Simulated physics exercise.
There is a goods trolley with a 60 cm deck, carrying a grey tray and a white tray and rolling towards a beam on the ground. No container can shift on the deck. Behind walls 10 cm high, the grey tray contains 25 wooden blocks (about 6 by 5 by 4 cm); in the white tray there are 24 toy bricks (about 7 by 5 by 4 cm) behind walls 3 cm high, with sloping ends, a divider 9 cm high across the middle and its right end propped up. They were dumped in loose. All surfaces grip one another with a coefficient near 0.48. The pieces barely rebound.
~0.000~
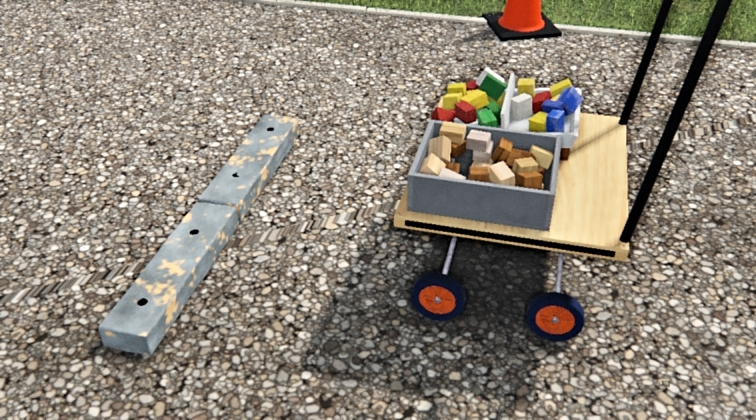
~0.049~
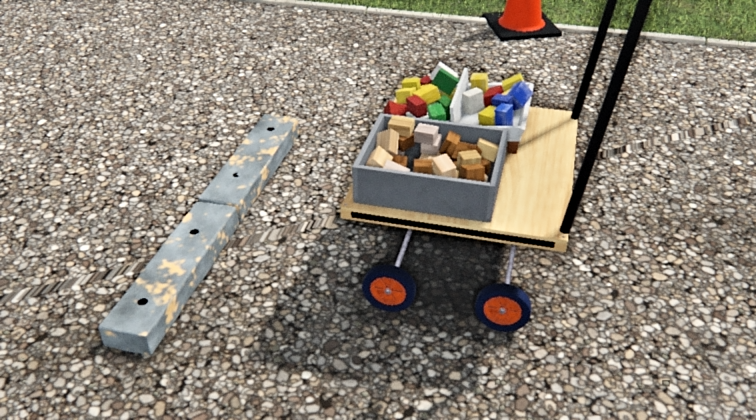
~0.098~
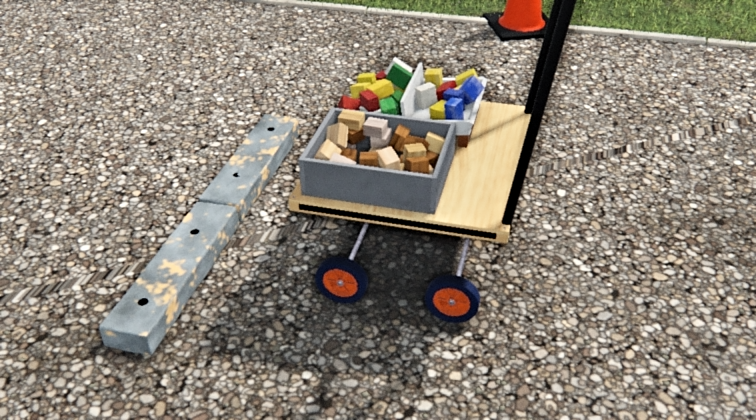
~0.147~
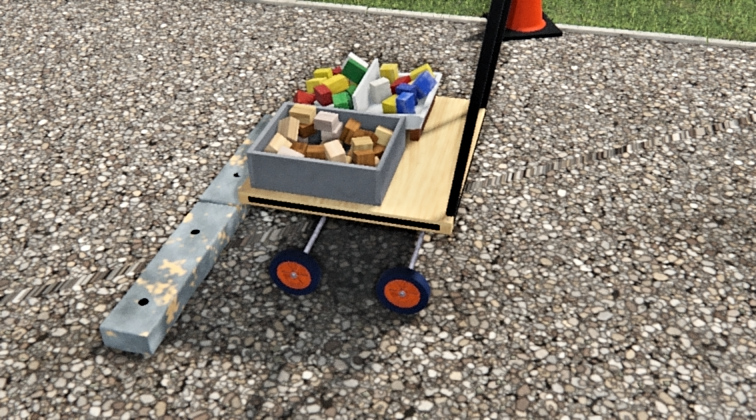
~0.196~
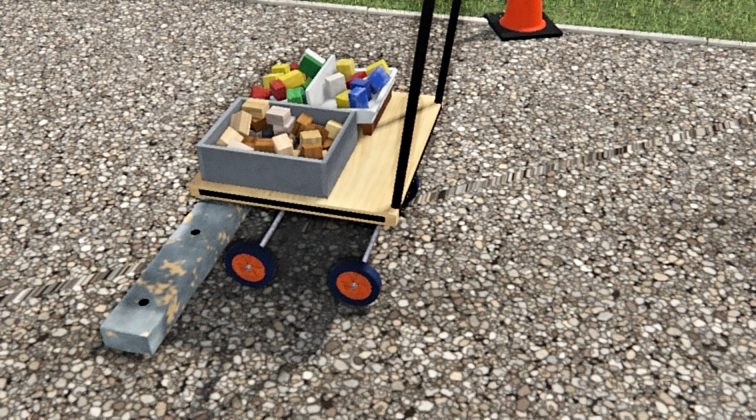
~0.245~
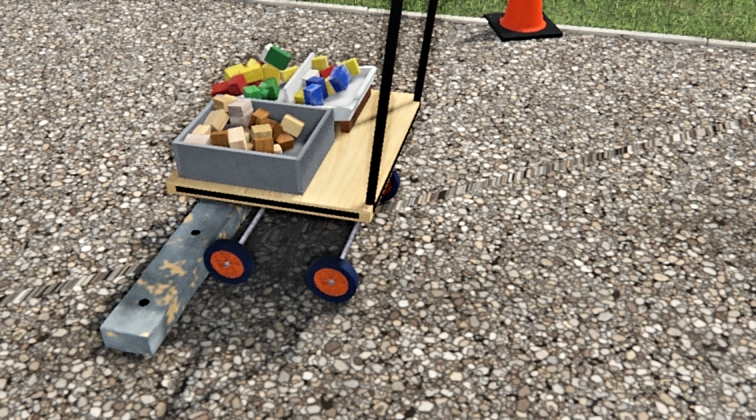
On pebbly ground beside a grass strip, a trolley carrying wooden blocks in a grey tray and coloured bricks in a white one rolls left up to a beam, and the bricks shift left, a couple passing over their tray's end.
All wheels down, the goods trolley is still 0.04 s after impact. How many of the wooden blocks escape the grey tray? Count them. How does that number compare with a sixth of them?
Smaller than a sixth.
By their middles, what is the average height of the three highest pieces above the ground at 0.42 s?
Roughly 64 centimetres.
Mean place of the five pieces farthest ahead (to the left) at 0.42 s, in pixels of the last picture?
They'd be centred about (133, 90) in the last picture.
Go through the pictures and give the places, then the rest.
In the first frame (we follow the rim corner now nearest the camera), grey tray at (550, 193); white tray at (574, 134); 67 cm still to roll; nothing out yet.
Grey tray at (490, 184); white tray at (521, 127); 52 cm still to roll, in the second frame.
Grey tray at (432, 176); white tray at (470, 121); 37 cm still to roll, in the third frame.
Grey tray at (376, 169); white tray at (420, 115); 22 cm still to roll, in the fourth frame.
Grey tray at (322, 162); white tray at (371, 109); 7 cm still to roll, in the fifth frame.
Grey tray at (296, 158); white tray at (348, 107); stopped; 2 out, the lowest brick at (222, 92), in the sixth frame.
After 0.30 s, 0 of 25 out of the grey tray and 7 of 24 out of the white tray.
After 0.42 s, 0 of 25 out of the grey tray and 12 of 24 out of the white tray.
After 0.65 s, 2 of 25 out of the grey tray and 12 of 24 out of the white tray.
Outcome (at 1.15 s), 2 of 25 out of the grey tray and 12 of 24 out of the white tray. Asked share, 2 of 25, 8 per cent.
